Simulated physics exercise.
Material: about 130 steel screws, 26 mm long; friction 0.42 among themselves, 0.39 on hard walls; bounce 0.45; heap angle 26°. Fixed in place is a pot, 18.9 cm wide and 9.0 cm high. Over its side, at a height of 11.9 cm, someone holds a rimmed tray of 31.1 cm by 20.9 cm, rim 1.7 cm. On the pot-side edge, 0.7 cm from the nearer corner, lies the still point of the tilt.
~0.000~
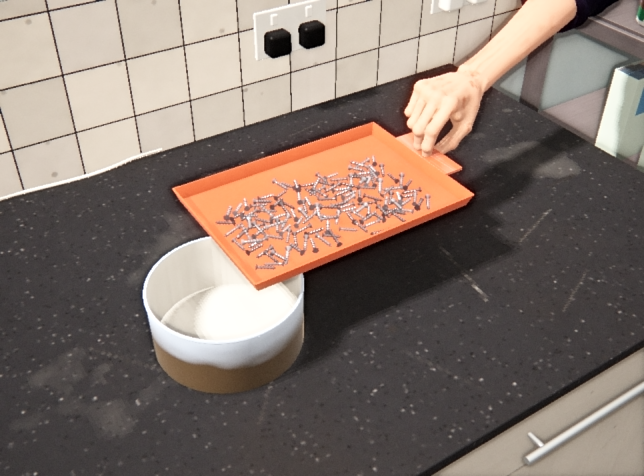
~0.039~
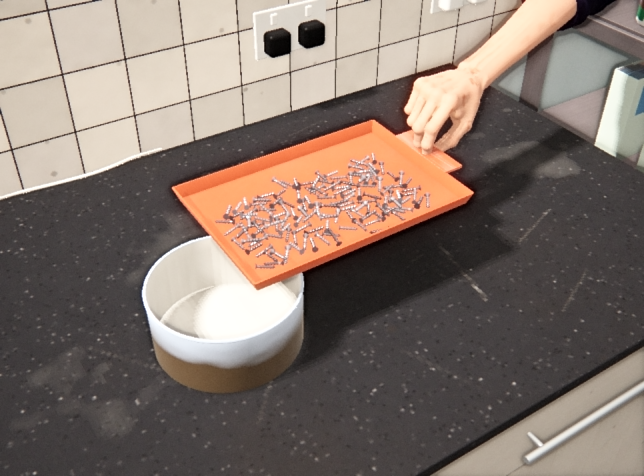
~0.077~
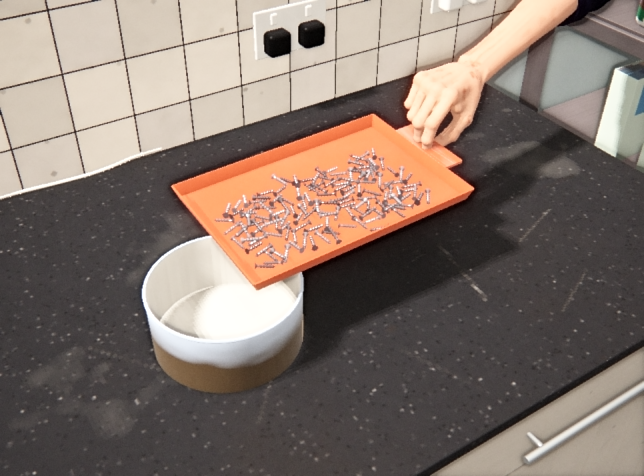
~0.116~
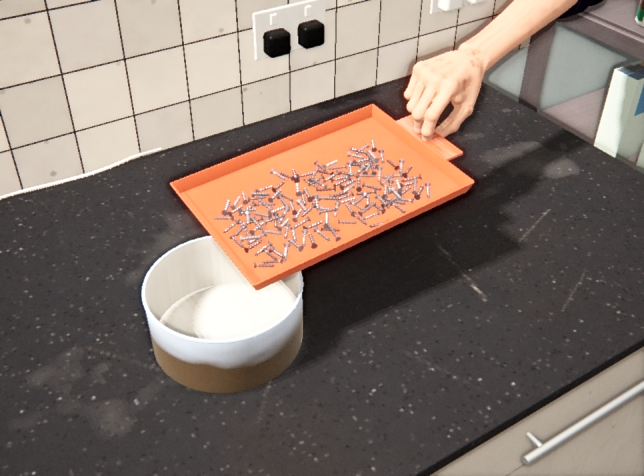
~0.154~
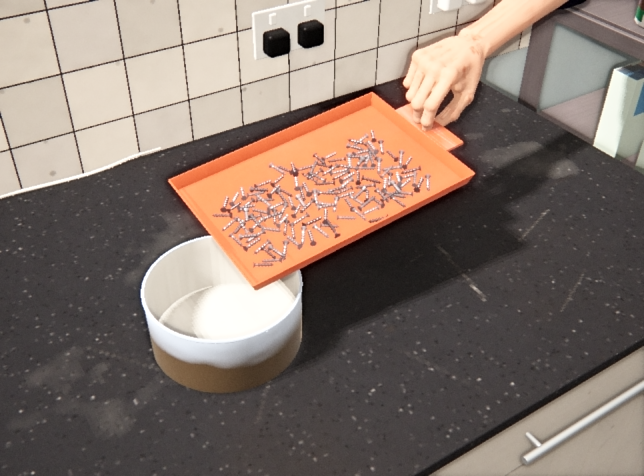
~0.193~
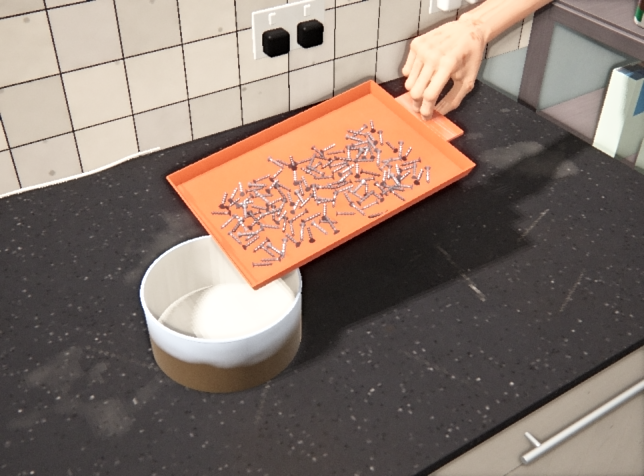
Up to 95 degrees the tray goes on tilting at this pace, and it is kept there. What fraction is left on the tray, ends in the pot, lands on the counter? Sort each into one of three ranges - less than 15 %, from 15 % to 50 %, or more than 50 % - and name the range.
Ranges: Tray: Less than 15 %; pot: More than 50 %; counter: From 15 % to 50 %.
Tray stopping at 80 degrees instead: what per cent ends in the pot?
Around 65 %, I reckon.
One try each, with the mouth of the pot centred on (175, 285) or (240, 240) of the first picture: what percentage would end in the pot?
Close to 30 in a hundred, then close to 0 in a hundred.
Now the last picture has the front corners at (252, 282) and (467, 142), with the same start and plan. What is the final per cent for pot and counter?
The pot gets 70 and the counter 30.
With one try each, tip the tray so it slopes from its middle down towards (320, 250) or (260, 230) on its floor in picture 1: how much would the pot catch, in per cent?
Roughly 25 per cent on the first try and 90 per cent on the second.
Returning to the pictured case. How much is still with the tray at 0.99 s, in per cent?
30%, roughly.
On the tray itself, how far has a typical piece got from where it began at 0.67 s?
About 10 cm.
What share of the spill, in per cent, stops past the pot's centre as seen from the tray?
Around 90 in a hundred.
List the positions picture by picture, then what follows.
Tray tilt 0 degrees, front corners at (257, 279) and (467, 194); middle of the pieces at (331, 207); pot at (224, 284), in the first picture.
Tray tilt 1 degrees, front corners at (257, 279) and (467, 192); middle of the pieces at (330, 206), in the second picture.
Tray tilt 2 degrees, front corners at (256, 279) and (467, 188); middle of the pieces at (330, 203), in the third picture.
Tray tilt 5 degrees, front corners at (255, 280) and (468, 181), lowest corner left front; middle of the pieces at (329, 198), in the fourth picture.
Tray tilt 8 degrees, front corners at (254, 280) and (468, 173), lowest corner left front; middle of the pieces at (328, 193), in the fifth picture.
Tray tilt 11 degrees, front corners at (253, 281) and (468, 164), lowest corner left front; middle of the pieces at (327, 187); pot at (222, 283). Its pace works out near 85 degrees a second, in the sixth picture.
Then, at 0.67 s, tilt 51 degrees; the tray holds 100 %, the pot 0 %.
After 0.99 s, tilt 78 degrees; the tray holds 30 %, the pot 40 %.
After 1.41 s, tilt 95 degrees; the tray holds 0 %, the pot 70 %.
By 2.1 s all is still; tray 0 %, pot 70 %, counter 30 %.
